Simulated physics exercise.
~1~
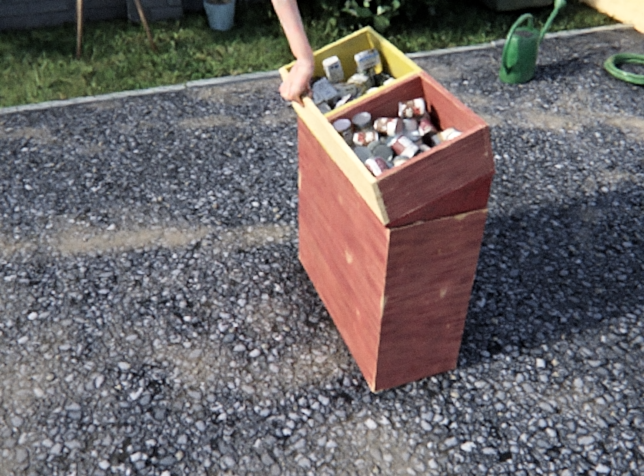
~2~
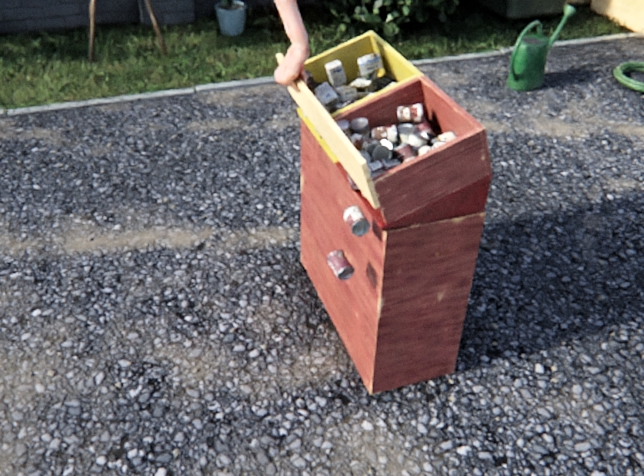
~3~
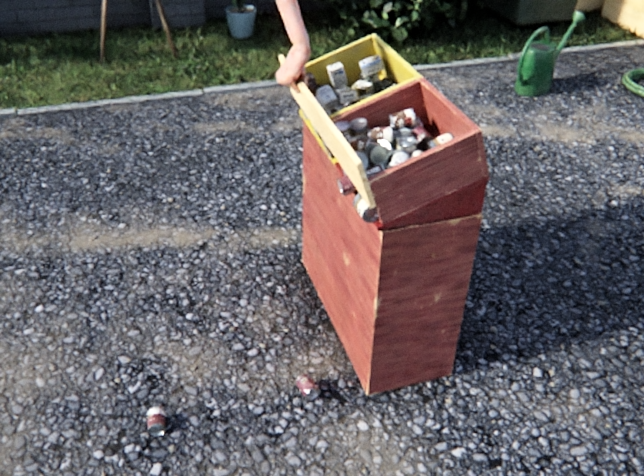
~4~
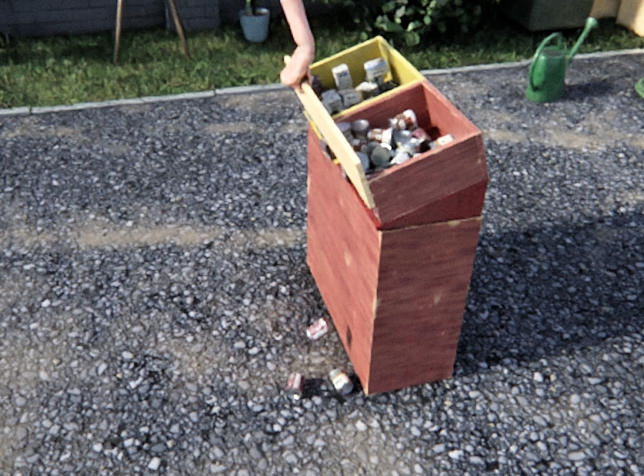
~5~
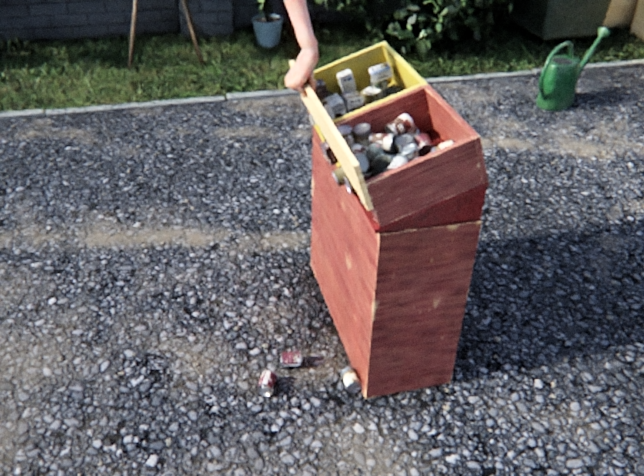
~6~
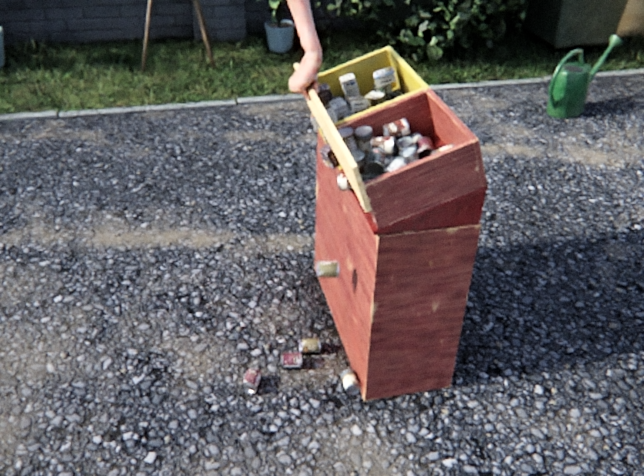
On a gravel yard, a hand holds up a gate as small tins tumble from a red hopper.
